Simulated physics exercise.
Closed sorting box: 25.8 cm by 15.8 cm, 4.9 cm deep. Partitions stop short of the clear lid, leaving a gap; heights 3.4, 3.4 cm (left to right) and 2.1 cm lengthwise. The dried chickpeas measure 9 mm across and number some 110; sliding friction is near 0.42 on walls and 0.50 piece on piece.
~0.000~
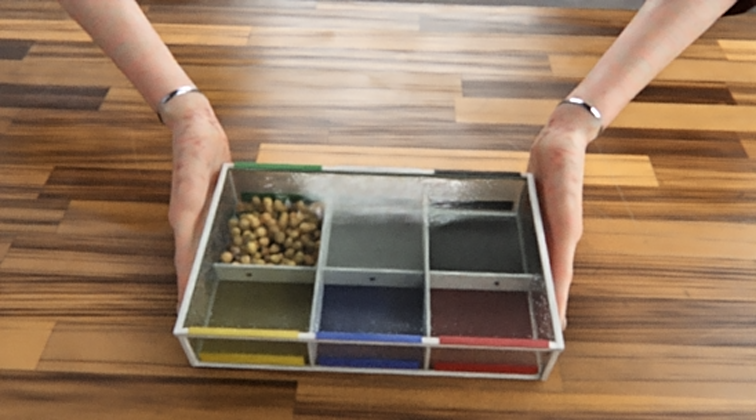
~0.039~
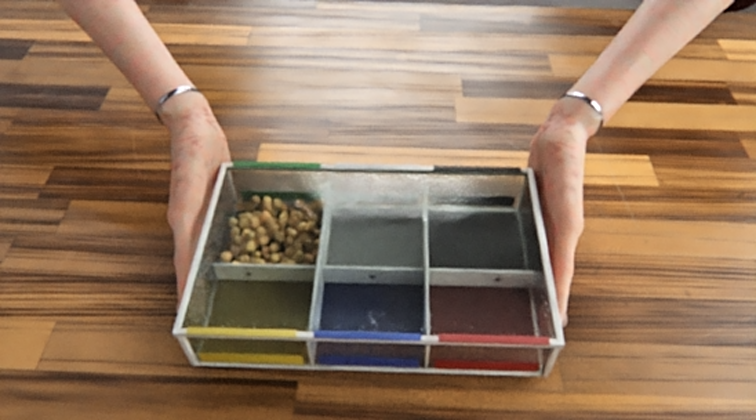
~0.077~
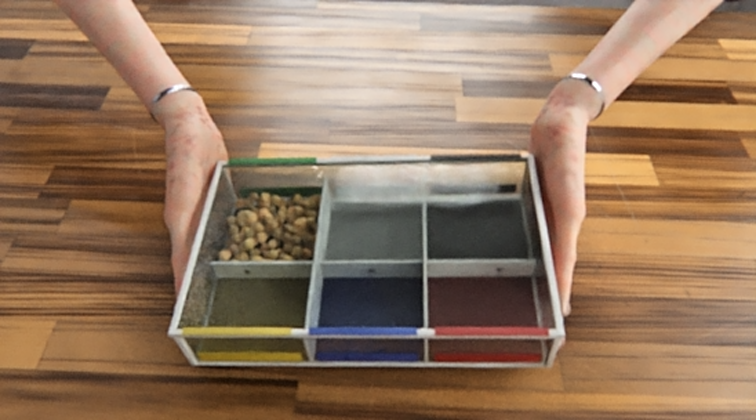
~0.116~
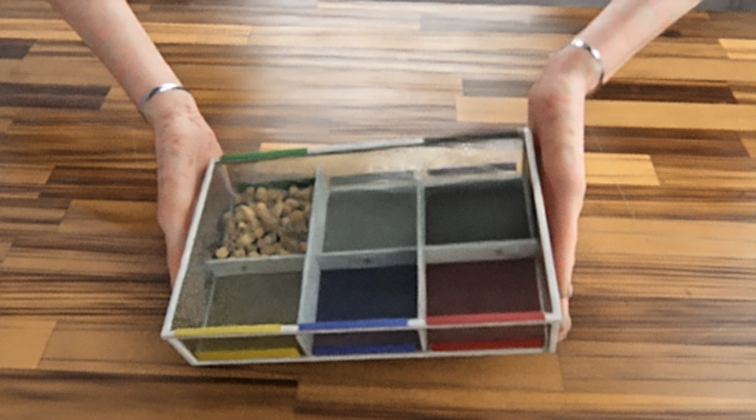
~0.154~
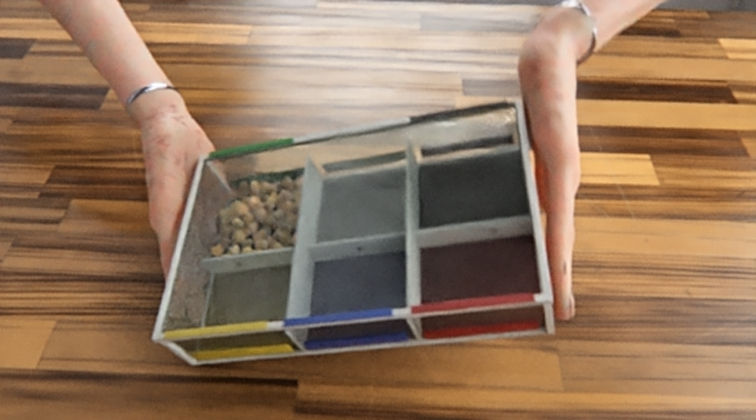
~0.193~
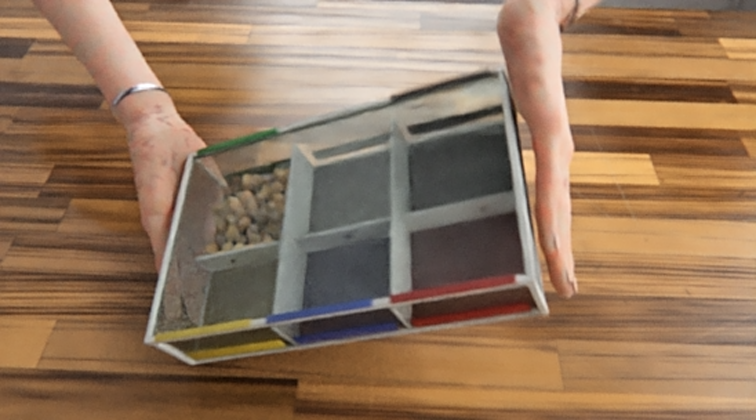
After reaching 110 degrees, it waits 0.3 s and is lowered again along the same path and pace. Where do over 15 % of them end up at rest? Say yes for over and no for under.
Red: No; blue: No; green: Yes; yellow: Yes; white: No; black: No.
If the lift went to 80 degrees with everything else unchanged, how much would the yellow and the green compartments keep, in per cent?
Yellow: 20 per cent; green: 75 per cent.
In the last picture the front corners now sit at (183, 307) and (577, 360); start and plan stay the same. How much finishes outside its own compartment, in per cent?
I'd say close to 100 in a hundred.
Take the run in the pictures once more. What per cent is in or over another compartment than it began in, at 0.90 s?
Near 30 in a hundred.
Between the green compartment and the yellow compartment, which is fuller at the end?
The green compartment.
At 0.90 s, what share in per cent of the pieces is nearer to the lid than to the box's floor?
About 70 per cent.
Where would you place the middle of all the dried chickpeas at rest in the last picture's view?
(238, 255).
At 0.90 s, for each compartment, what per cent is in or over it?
Red 0 %, blue 0 %, green 70 %, yellow 30 %, white 0 %, black 0 %.
After 0.90 s, tilt 110 degrees; green 70 %, yellow 30 %.
After 1.37 s, tilt 60 degrees; green 70 %, yellow 30 %.
After 1.91 s, tilt 0 degrees; green 65 %, yellow 35 %.
By 2.3 s all is still; red 0 %, blue 0 %, green 65 %, yellow 35 %, white 0 %, black 0 %.
